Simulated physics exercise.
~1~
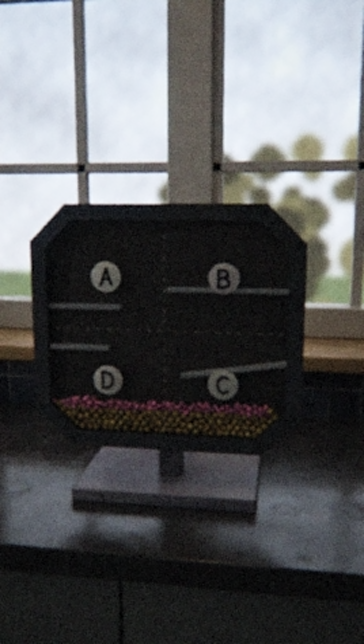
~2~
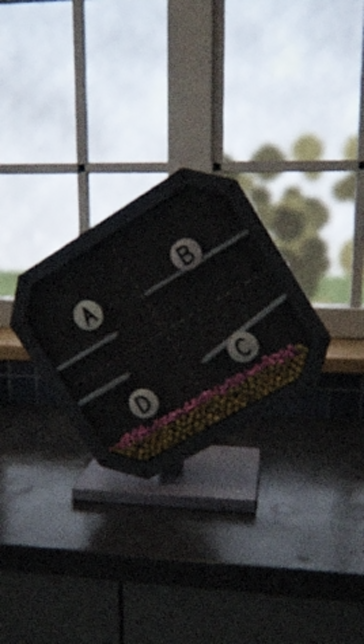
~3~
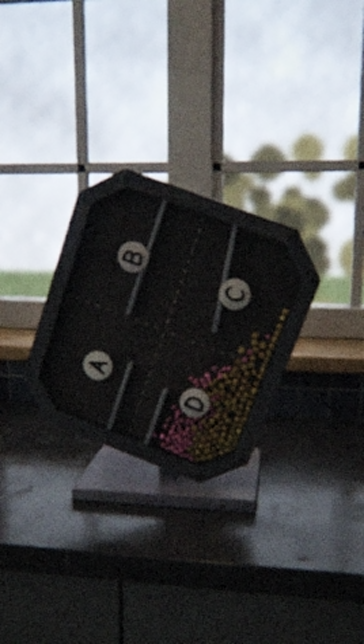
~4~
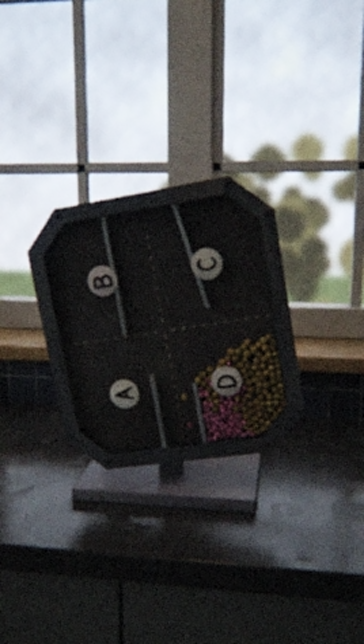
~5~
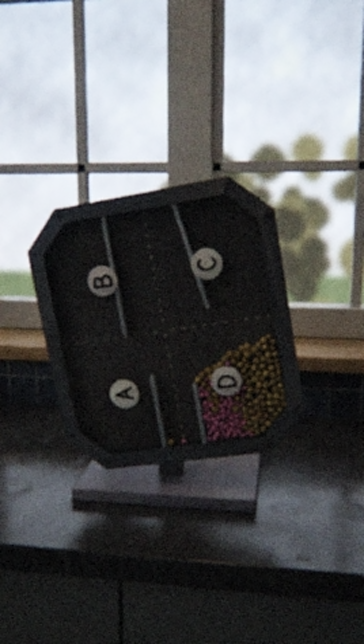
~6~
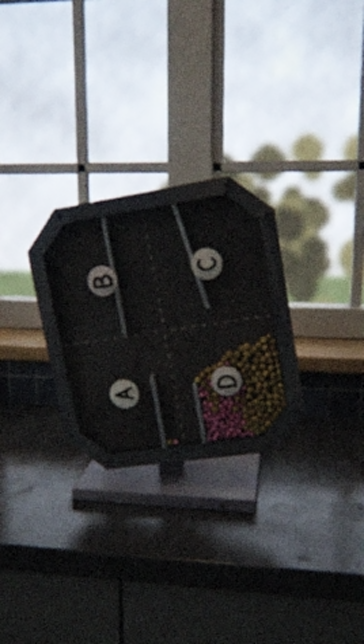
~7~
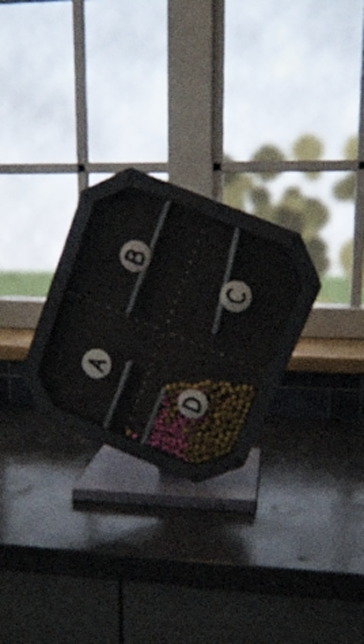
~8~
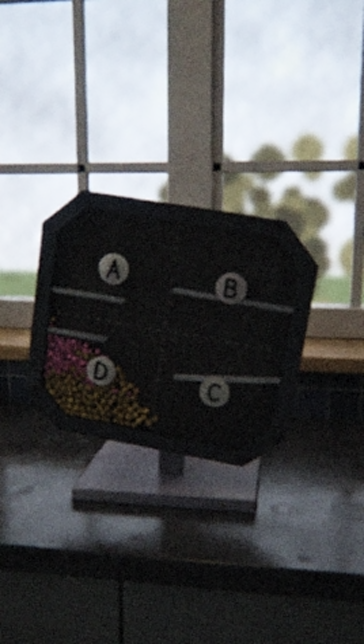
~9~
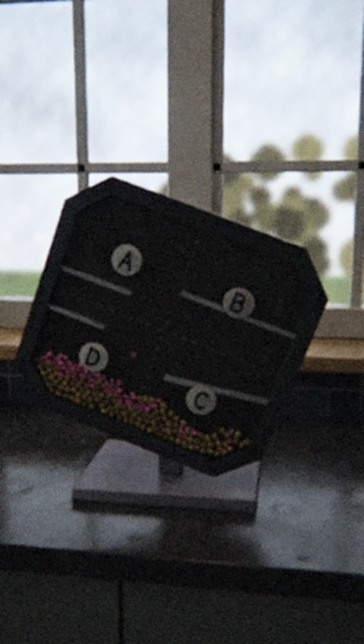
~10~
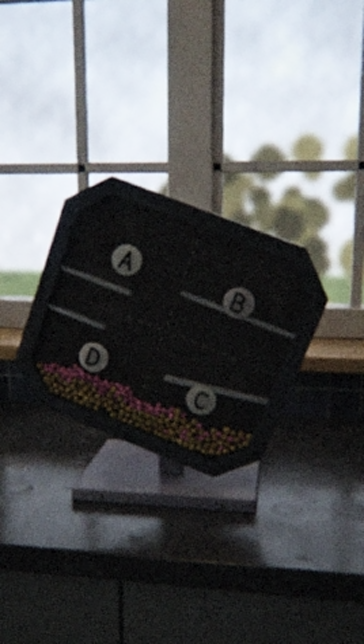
On a dark counter before a window, an upright puzzle box of yellowish and smaller pink beads turns anticlockwise past a quarter turn, pauses, then swings back beyond level, its beads sliding and settling along the lower edge across D and C, with D holding slightly more.
